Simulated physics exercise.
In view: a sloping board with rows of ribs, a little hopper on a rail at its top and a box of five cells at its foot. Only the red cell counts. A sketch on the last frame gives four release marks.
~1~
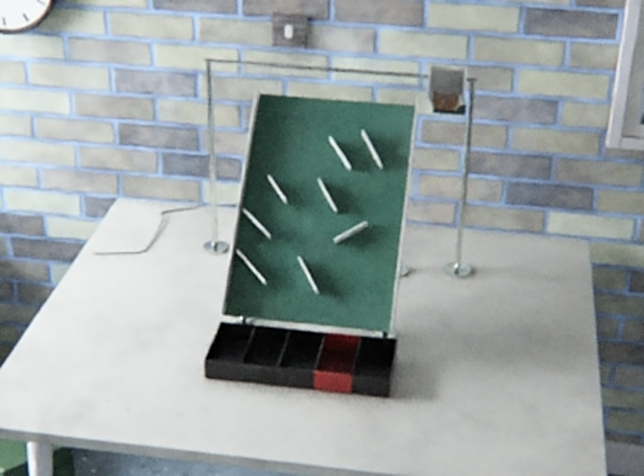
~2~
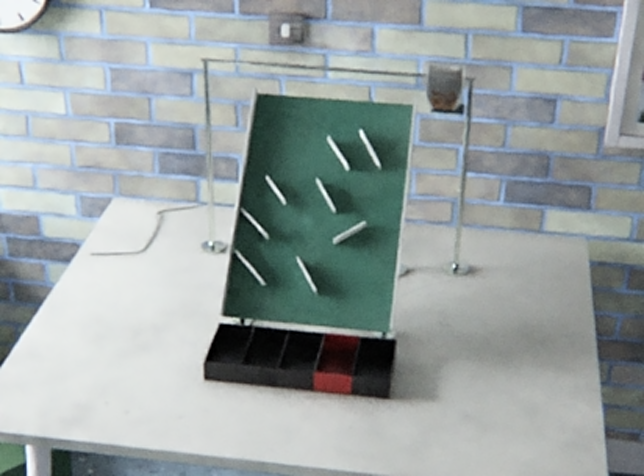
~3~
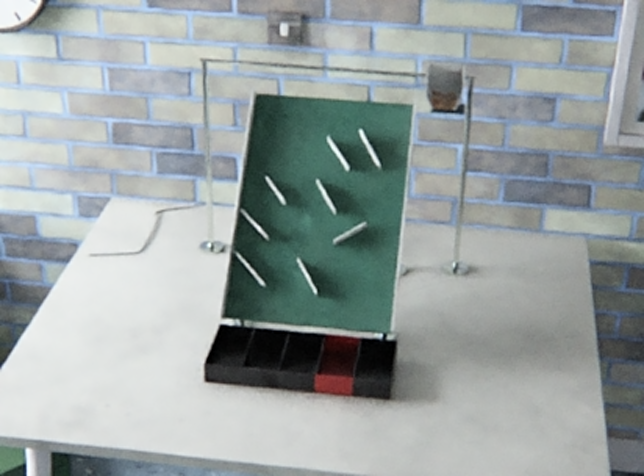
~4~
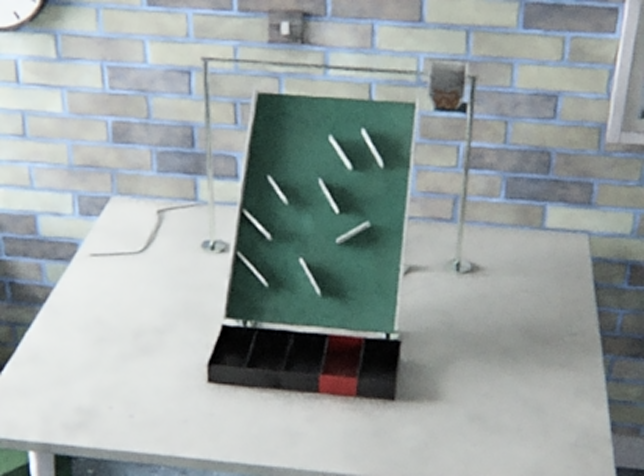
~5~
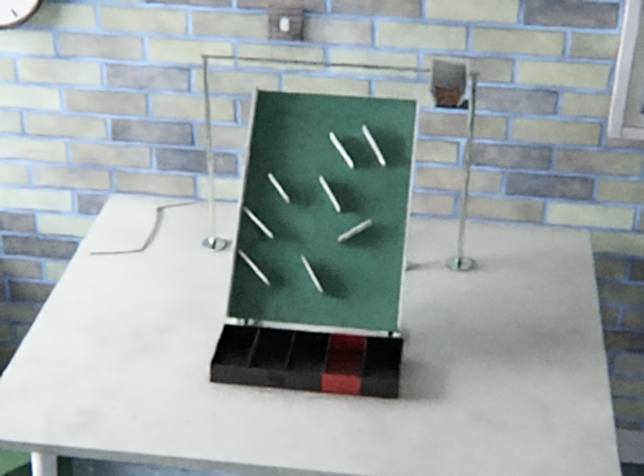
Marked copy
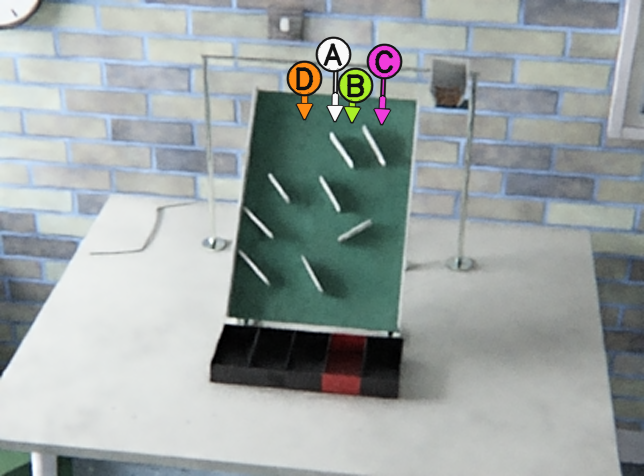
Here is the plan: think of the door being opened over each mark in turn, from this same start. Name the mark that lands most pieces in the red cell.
Choose D.
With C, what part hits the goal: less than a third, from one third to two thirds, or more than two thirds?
It is less than a third.
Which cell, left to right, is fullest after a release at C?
The fifth.
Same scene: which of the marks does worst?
That is mark C.
On the marked copy, mark A meets the board at (334, 115); mark B meets the board at (352, 116); mark C meets the board at (381, 118); mark D meets the board at (304, 113).
If A is chosen, about a quarter in the red cell, most in other cells, a stray few outside the box.
If B is chosen, about a third in the red cell, about two thirds in other cells.
If C is chosen, none in the red cell, nearly all in other cells.
If D is chosen, about two thirds in the red cell, about a third in other cells.
